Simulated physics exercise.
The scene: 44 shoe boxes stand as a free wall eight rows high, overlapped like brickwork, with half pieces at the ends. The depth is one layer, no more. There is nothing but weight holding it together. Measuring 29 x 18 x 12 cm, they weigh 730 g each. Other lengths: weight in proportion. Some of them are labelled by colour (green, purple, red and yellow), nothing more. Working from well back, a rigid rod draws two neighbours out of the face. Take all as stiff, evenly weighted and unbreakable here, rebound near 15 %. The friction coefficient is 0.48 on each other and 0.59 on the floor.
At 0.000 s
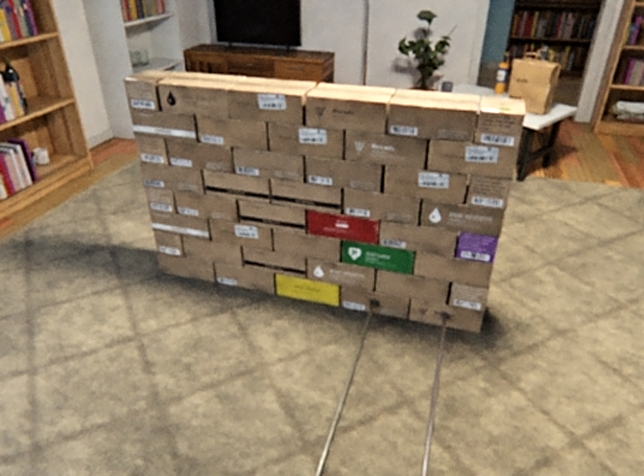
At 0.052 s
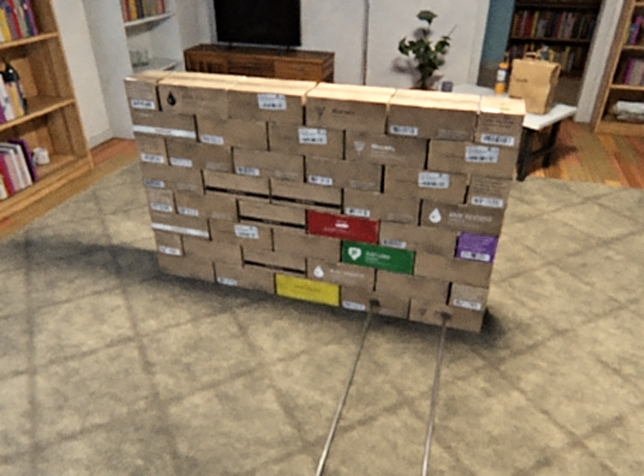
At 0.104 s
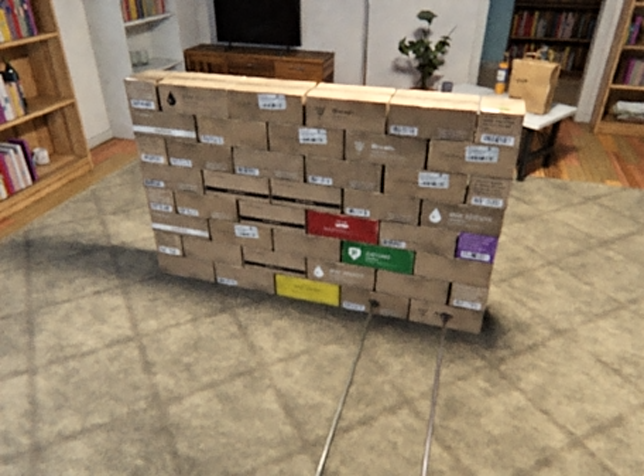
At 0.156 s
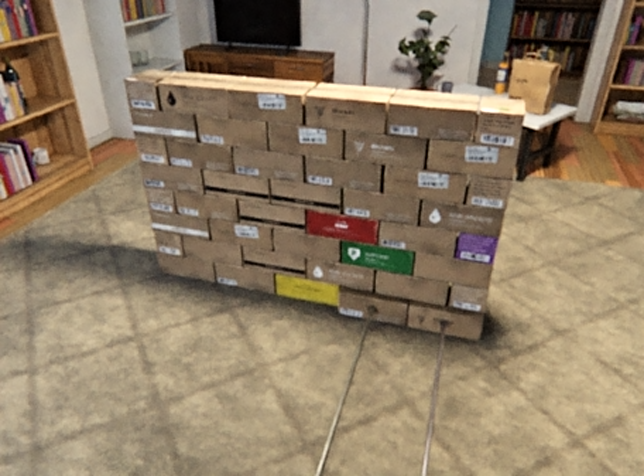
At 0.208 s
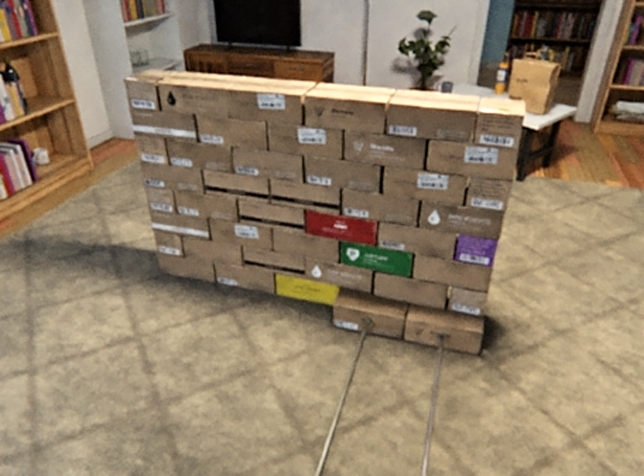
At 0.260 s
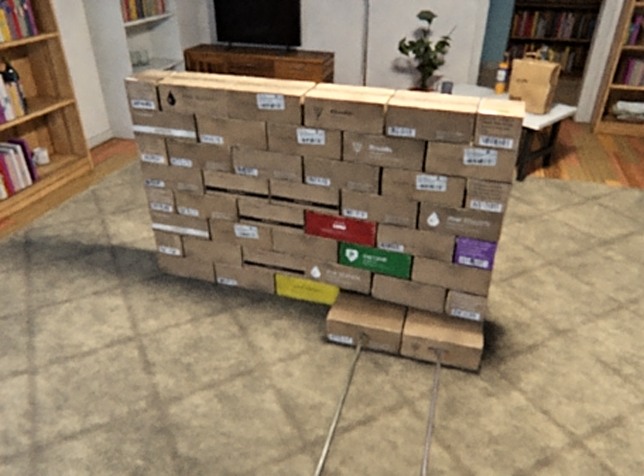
To begin with, a wall of brown boxes with red, green, yellow and purple ones stands on a patterned carpet, thin rods reaching its base at the lower right. Two neighbouring bottom boxes then slide forward, drawn steadily toward the viewer, while the boxes above shift only slightly.
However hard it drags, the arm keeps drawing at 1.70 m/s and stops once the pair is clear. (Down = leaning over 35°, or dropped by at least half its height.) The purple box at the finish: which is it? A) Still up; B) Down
Down.
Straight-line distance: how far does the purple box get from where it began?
It ends some 18 cm from where it began.
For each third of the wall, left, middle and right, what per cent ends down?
Left 0 %, middle 0 %, right 60 %.
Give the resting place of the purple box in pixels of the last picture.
In the final picture it sits close to (485, 279).
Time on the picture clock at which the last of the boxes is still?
2.0 s or so.
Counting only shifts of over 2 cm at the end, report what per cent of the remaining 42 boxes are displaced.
Share: 50 in a hundred.
Around 0.38 s, 4 of the 42 other boxes down; purple box tipped 12°, 6 cm lower; green box displaced 29 mm.
Around 1.32 s, 6 of the 42 other boxes down; purple box 11 cm lower; green box tipped 6°.
Finally (2.1 s), 9 of the 42 other boxes down; purple box tipped 16°, 10 cm lower; green box tipped 10°; red box tipped 5°. Seen by the last camera, middles, purple box near (485, 279), green box near (384, 254).
